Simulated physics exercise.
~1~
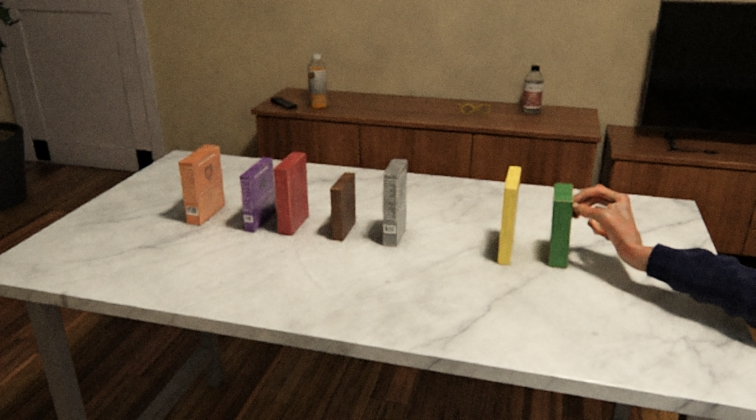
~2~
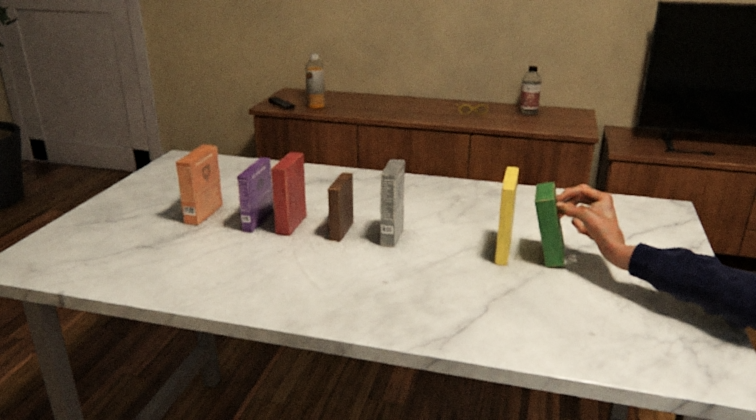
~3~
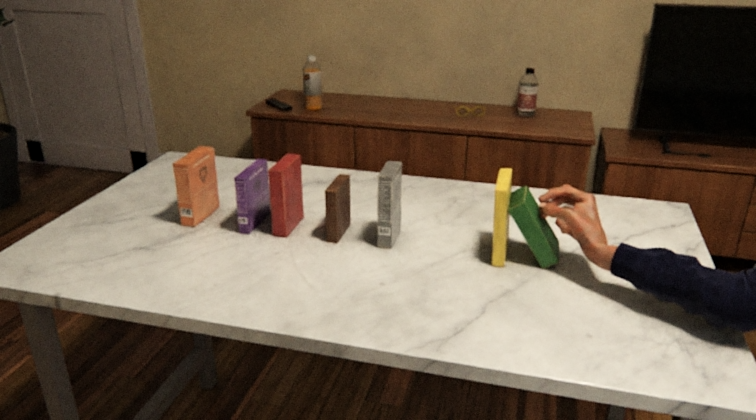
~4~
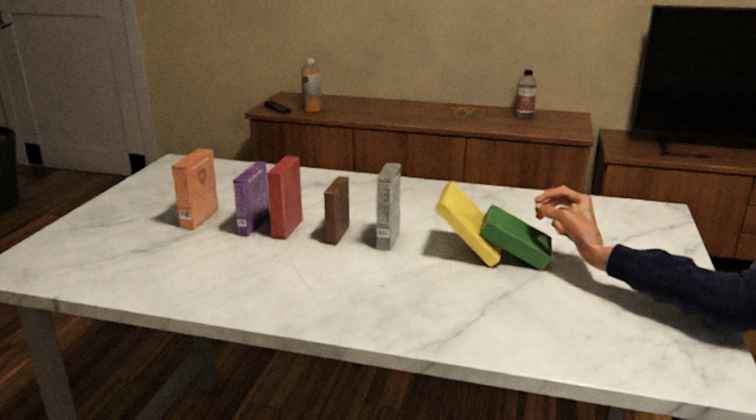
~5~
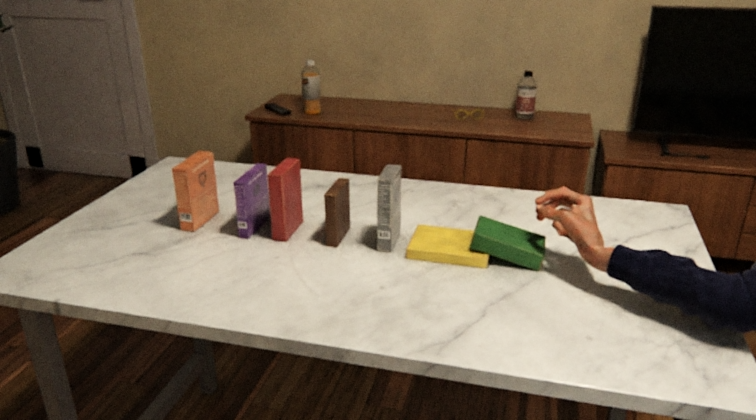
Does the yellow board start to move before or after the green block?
The yellow board starts to move after the green block. The green block is already leaning left while the yellow board still stands upright.
